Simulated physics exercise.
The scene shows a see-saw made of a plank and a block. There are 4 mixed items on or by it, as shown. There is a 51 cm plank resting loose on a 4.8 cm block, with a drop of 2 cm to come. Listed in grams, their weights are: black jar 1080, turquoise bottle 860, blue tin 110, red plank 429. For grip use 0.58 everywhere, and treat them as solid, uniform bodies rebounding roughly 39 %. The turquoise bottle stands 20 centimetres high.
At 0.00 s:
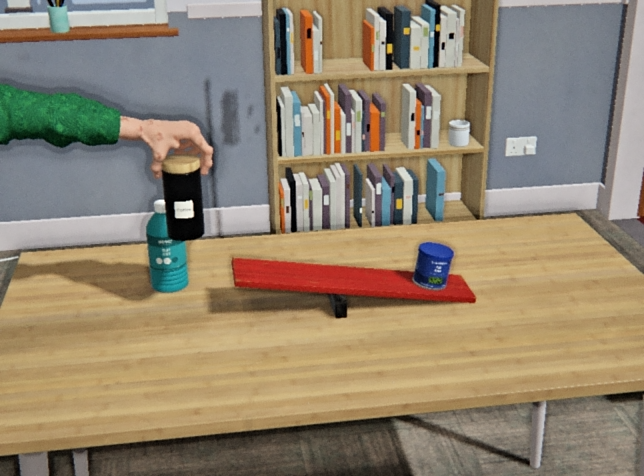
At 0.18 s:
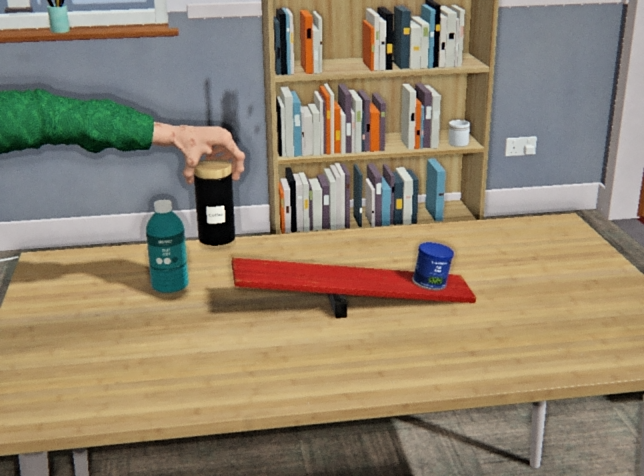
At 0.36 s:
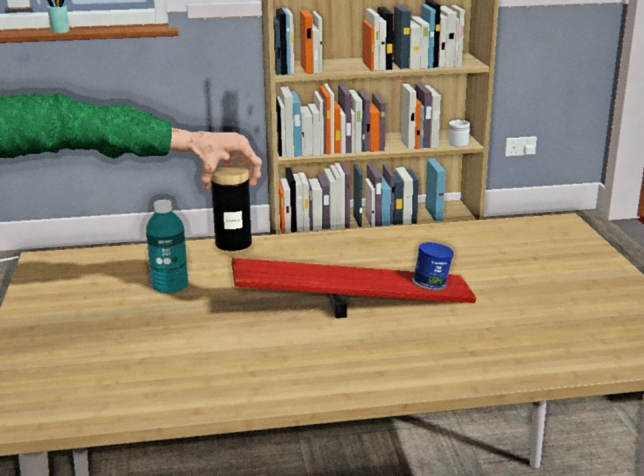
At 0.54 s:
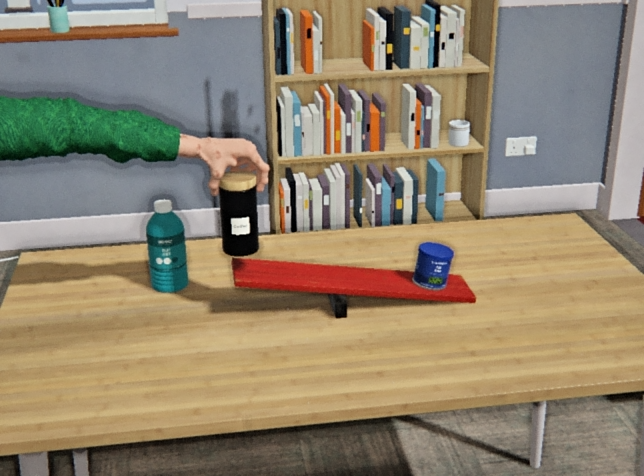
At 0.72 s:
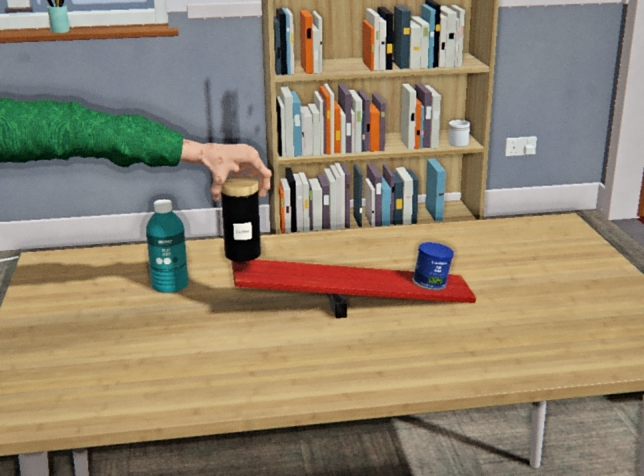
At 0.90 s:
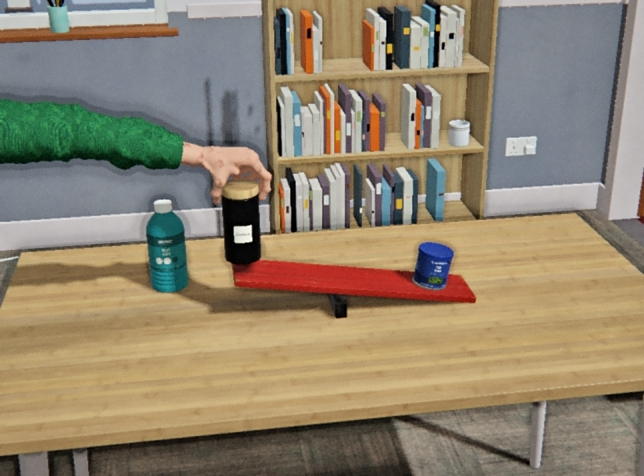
A hand in a green sleeve moves a black jar right and lowers it over the red plank's left end.
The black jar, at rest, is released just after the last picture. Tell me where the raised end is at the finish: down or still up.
The raised end is still up.
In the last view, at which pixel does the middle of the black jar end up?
It comes to rest near (174, 300).
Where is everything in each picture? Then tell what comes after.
In the first frame, 13 cm from its drop point; black jar (183, 197); turquoise bottle (166, 245).
In the second frame, 7 cm from its drop point; black jar (214, 202); red plank (354, 281).
In the third frame, 4 cm from its drop point; black jar (232, 208); blue tin (433, 266).
In the fourth frame, 2 cm from its drop point; black jar (239, 213); turquoise bottle (166, 245).
In the fifth frame, 1 cm from its drop point; black jar (241, 219); red plank (354, 281).
The sixth frame shows held still over the plank; black jar (242, 222); blue tin (433, 266).
After 1.20 s, plank at 12°, tipped the other way; black jar 8° off upright near (235, 266); blue tin 34° off upright.
After 1.30 s, plank at 12°, tipped the other way; black jar 40° off upright near (212, 276); blue tin 59° off upright.
After 1.50 s, plank at 7°, leaning as at the start; black jar on its side near (176, 298); blue tin on its side.
In the end (2.0 s), plank at 10°, leaning as at the start; toppled on the table or plank, black jar and blue tin; the other 2 under 4 cm from the start. At the end, from the last picture's camera, black jar near (174, 300). The plank ends as it began.
